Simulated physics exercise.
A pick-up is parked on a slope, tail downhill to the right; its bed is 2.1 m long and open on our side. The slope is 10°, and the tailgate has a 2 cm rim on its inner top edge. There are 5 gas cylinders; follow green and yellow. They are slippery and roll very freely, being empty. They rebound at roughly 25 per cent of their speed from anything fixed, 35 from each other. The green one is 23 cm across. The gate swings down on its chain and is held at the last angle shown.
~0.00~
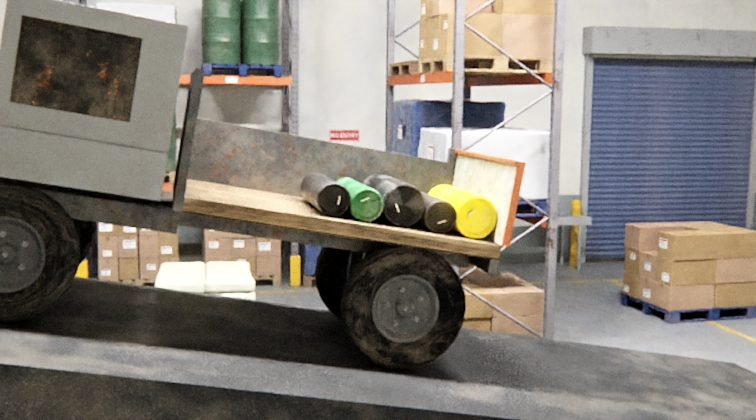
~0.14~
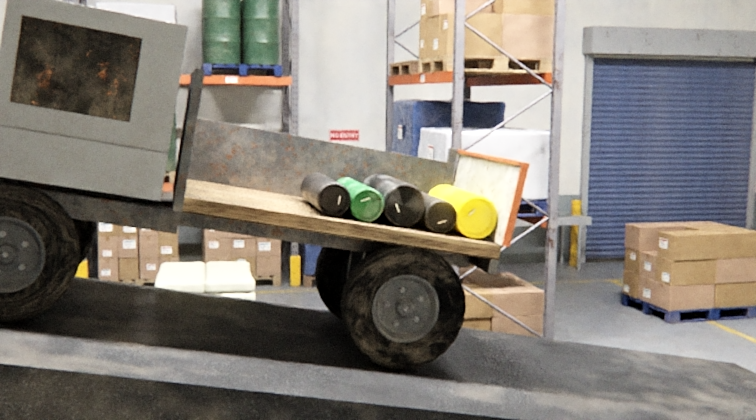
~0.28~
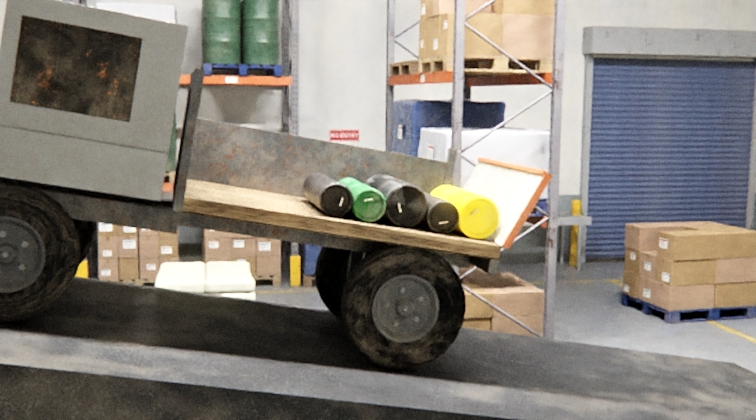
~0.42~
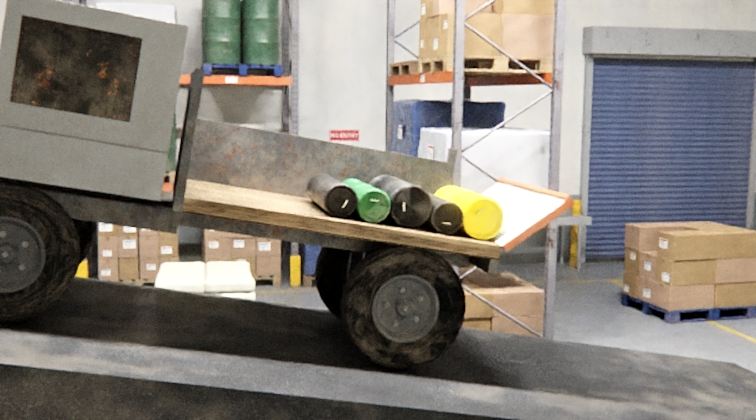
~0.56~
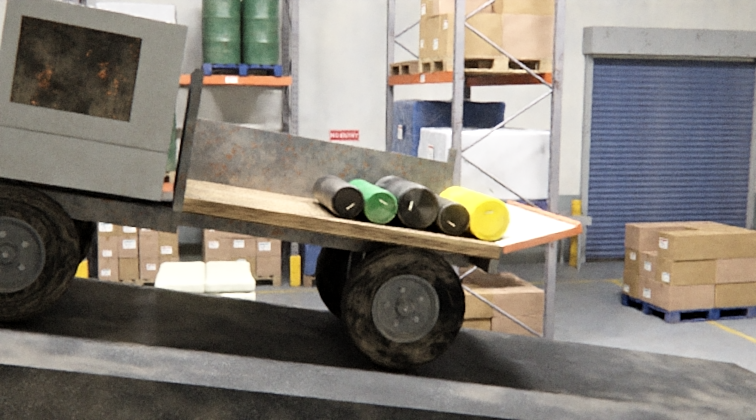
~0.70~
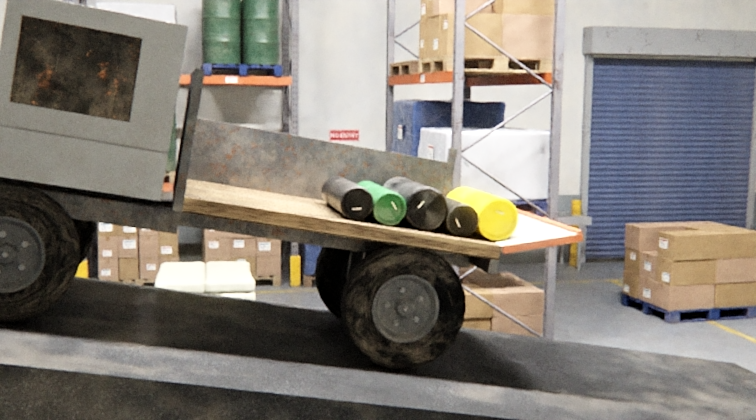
Tailgate of a truck parked on a slope swinging down to the right as black, green and yellow cylinders shift slightly rightward.
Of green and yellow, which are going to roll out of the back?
Green remains aboard. Yellow remains aboard.
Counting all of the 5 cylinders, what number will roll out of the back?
0 of them.
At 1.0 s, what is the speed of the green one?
Near 0.4 m/s.
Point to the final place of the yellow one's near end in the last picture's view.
Near (554, 212).
After 1.0 s, green is on the bed, 65 cm short of the hinge, rolling right; yellow is on the gate, 15 cm past the hinge, rolling right; 0 gone off the back.
After 1.3 s, green is on the bed, 55 cm short of the hinge, rolling right; yellow is on the gate, 25 cm past the hinge, rolling right; 0 gone off the back.
After 1.7 s, green is on the bed, 40 cm short of the hinge, rolling right; yellow is on the gate, 35 cm past the hinge, rolling right; 0 gone off the back.
At rest (2.1 s), green is on the bed, 40 cm short of the hinge; yellow is on the gate, 40 cm past the hinge; 0 gone off the back.
